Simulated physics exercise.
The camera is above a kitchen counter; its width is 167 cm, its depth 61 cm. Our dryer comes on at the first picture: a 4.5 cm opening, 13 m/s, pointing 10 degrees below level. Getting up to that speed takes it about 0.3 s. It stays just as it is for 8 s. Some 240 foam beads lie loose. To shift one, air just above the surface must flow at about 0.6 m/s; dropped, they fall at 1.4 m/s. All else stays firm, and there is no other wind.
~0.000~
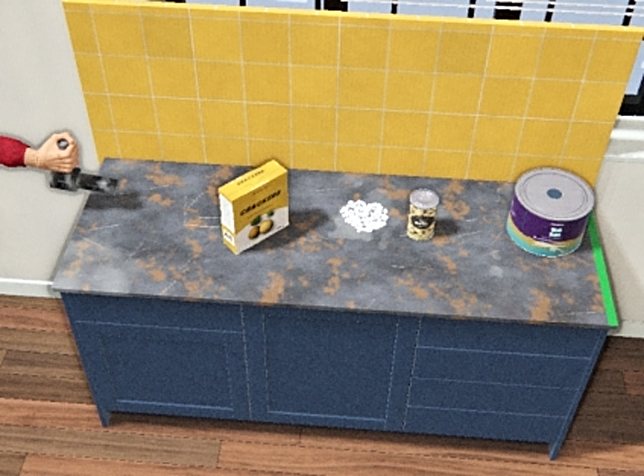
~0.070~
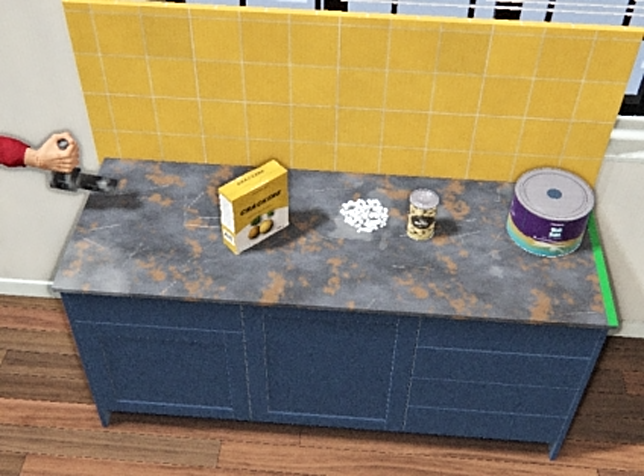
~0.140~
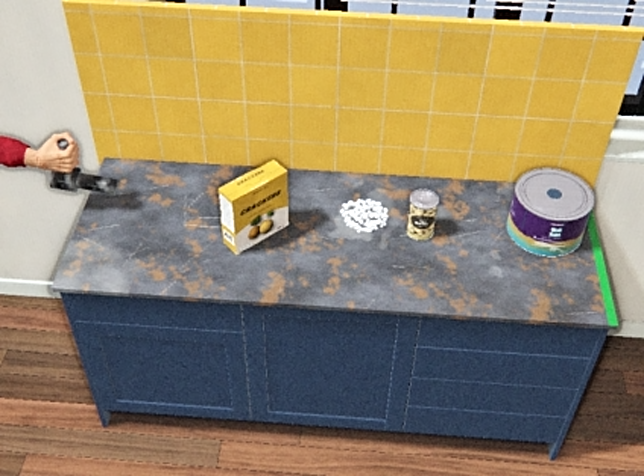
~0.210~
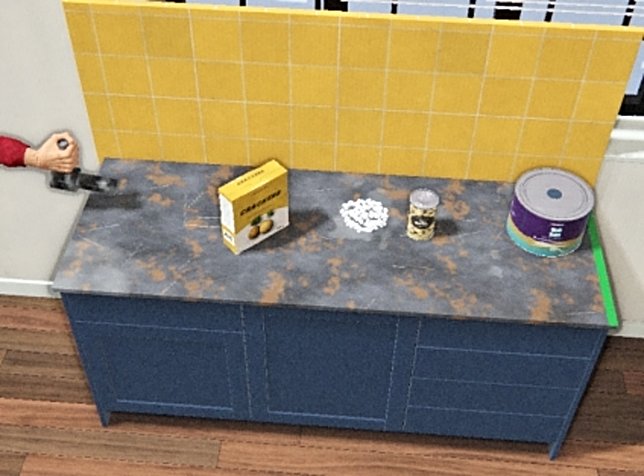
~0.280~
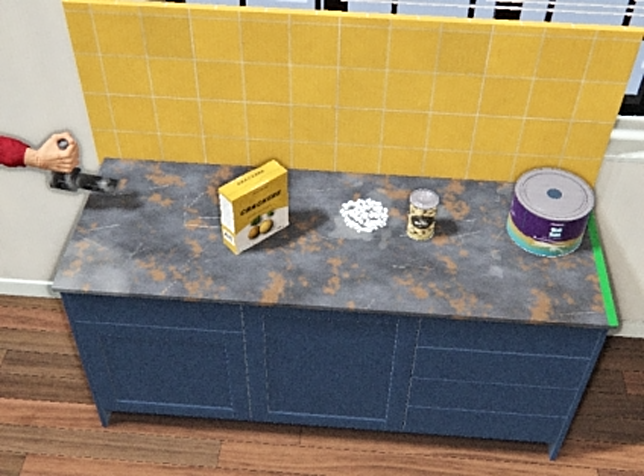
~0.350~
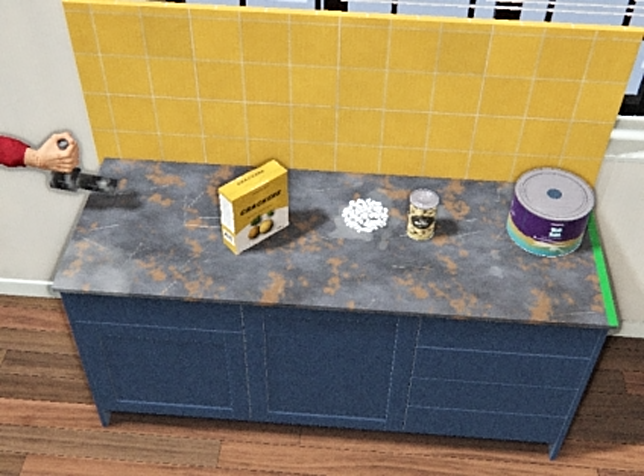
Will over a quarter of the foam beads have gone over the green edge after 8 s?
Above a quarter.
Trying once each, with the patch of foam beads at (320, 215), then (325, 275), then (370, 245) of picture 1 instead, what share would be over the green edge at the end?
Results, one try each: 70 %, 0 %, 5 %.
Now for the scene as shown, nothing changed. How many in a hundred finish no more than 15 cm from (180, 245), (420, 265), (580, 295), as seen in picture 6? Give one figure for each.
0 %, 20 %, 0 %.
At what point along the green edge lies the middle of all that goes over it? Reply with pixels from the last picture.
At roughly pixel (590, 202).
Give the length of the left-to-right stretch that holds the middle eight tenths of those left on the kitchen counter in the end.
The middle group spans some 30 cm.
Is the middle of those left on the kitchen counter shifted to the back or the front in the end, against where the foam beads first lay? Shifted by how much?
Toward the near side, roughly 20 cm.
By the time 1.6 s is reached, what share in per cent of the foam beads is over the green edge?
I'd say near 30 per cent by then.
After 1.6 s, 69 % are on the move or not yet settled, 30 % are over the green edge; the middle of those still in play is near (405, 242).
After 2.6 s, 55 % are on the move or not yet settled, 40 % are over the green edge; the middle of those still in play is near (412, 262).
After 4.4 s, 37 % are on the move or not yet settled, 43 % are over the green edge; the middle of those still in play is near (414, 261).
After 8.0 s, at the end, 43 % are over the green edge; the middle of those still in play is near (404, 263).
